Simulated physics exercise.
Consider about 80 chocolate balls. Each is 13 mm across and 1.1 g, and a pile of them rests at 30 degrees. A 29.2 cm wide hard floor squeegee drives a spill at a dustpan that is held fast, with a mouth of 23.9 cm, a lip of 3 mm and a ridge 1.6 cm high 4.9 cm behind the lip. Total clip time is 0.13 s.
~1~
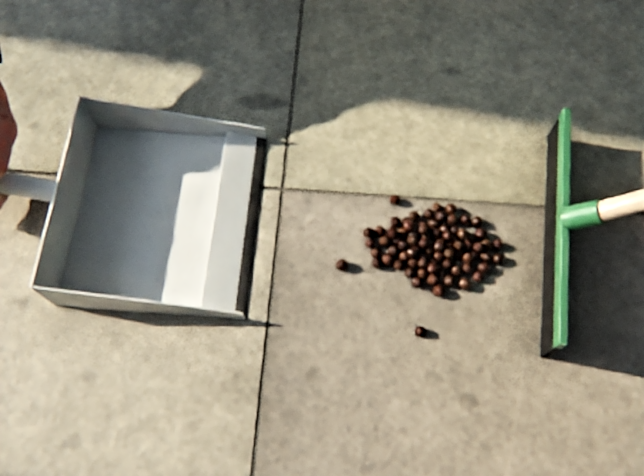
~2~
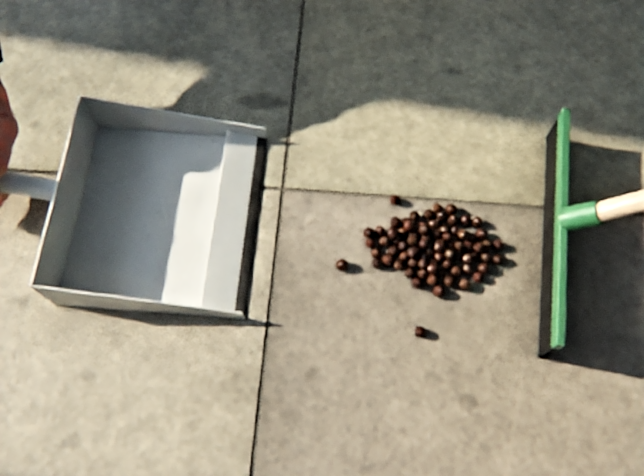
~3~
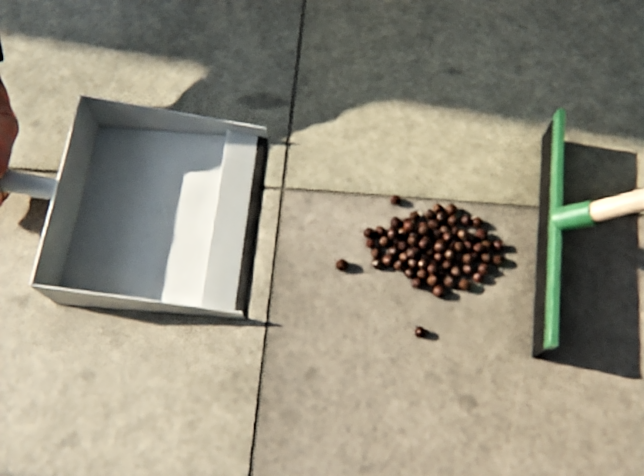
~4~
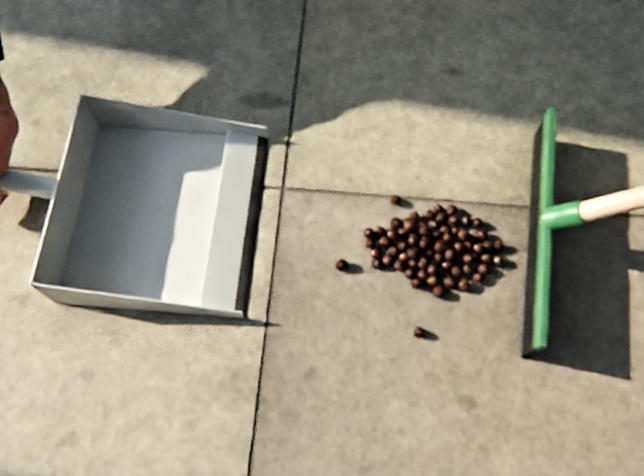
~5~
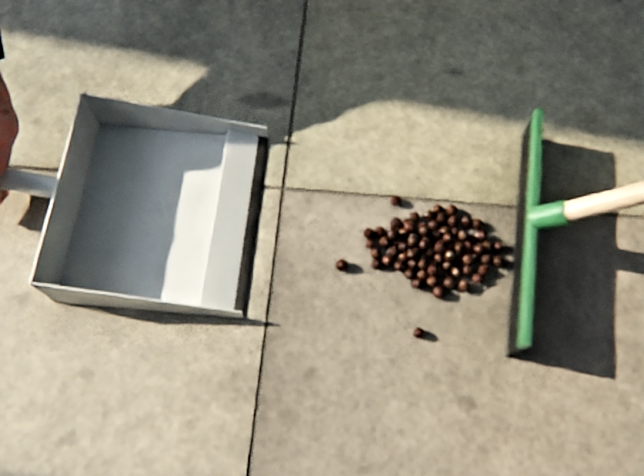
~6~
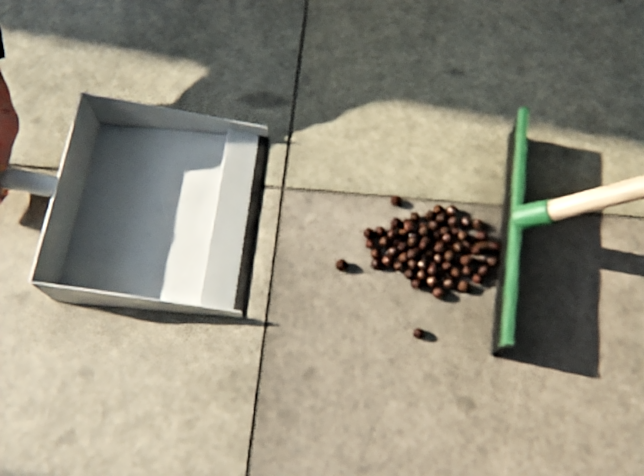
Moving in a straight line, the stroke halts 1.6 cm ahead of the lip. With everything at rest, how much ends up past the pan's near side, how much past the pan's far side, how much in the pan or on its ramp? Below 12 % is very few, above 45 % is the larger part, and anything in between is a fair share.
Near side: Very few, far side: Very few, pan: A fair share.
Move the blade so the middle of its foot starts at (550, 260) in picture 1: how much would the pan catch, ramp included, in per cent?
About 30 per cent.
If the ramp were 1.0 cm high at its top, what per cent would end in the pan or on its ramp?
Something like 45 per cent, ramp included.
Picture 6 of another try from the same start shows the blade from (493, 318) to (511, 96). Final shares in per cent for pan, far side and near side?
Final per cent - pan 25, far 15, near 10.
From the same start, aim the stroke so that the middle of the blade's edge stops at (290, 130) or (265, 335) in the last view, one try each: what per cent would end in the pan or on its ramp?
The two tries give about 30 and 20 percent.
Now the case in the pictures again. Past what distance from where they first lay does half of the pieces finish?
I'd put it near 24 cm.
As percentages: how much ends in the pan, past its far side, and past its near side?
Near side 10 %, far side 10 %, pan 35 %.
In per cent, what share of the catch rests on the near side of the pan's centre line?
Roughly 70 per cent.
Then, 0.19 s after the last picture, middle of the blade 16 cm from the lip; 0 % over the lip, far side 0 %, near side 0 %.
Then, 0.32 s after the last picture, middle of the blade 7 cm from the lip; 0 % over the lip, far side 0 %, near side 5 %.
Then, 0.58 s after the last picture, middle of the blade 3 cm from the lip; 45 % over the lip, far side 10 %, near side 10 %.
In the end, near side 10 %, far side 10 %, pan 35 %, in front of the lip or behind the blade 50 %.
